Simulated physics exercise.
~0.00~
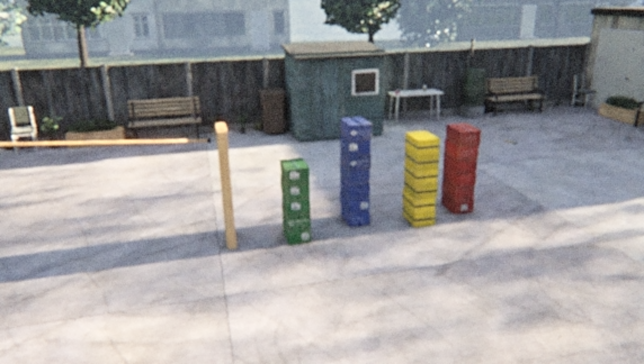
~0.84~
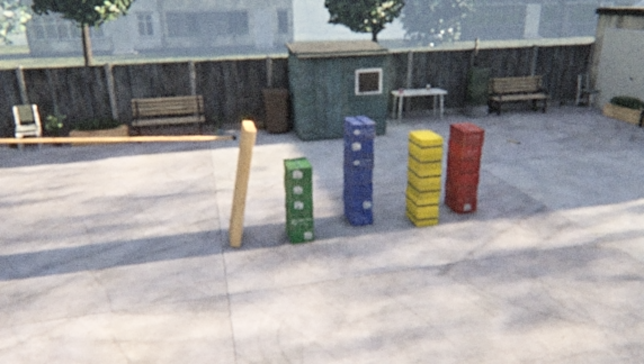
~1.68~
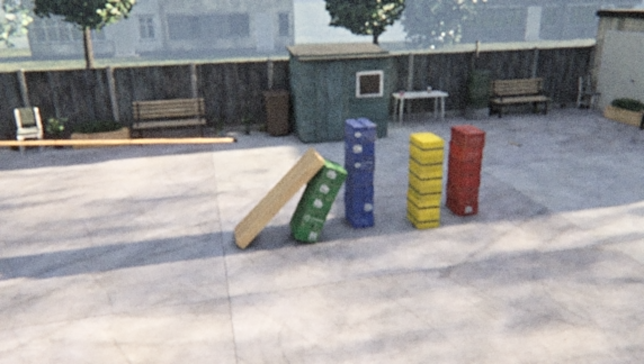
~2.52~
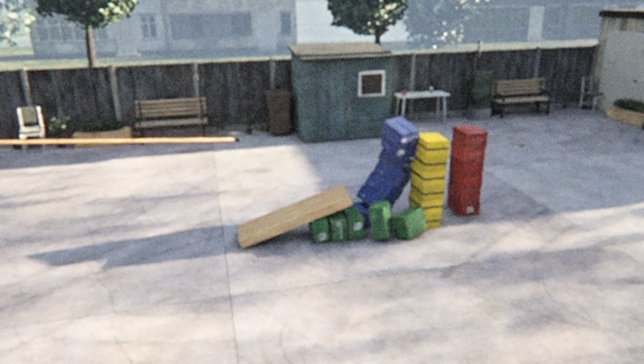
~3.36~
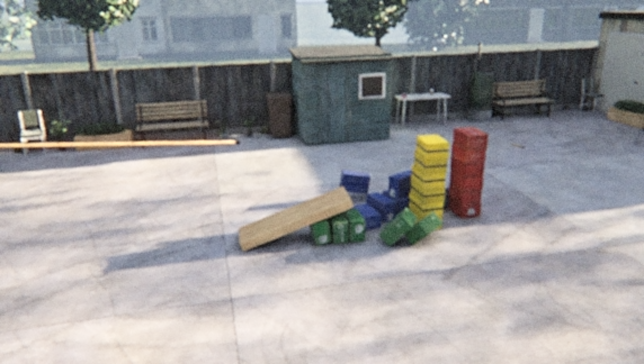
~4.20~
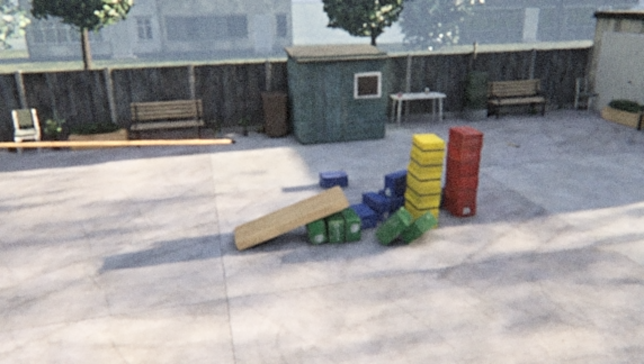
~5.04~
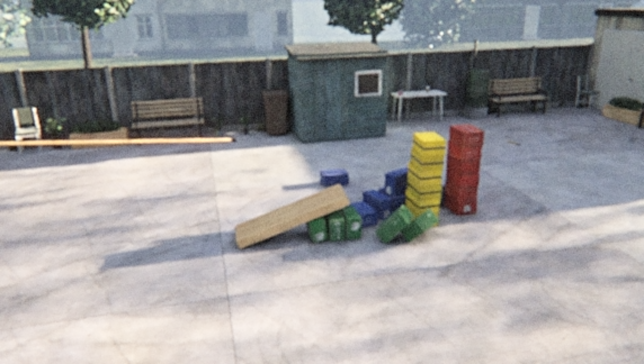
Four columns of stacked cartons, green, blue, yellow and red from left to right, stand on a sunlit paved yard, seen from slightly above by a gently swaying camera. A pale wooden board stands upright at their left, with a long pole beyond it and a shed, benches and a fence behind. The board tips right and pushes over the green column, whose cartons tumble against the blue one. The blue column buckles, leans toward the yellow and collapses into a heap. The board comes to rest slanted on fallen green cartons, while the yellow and red columns remain standing.
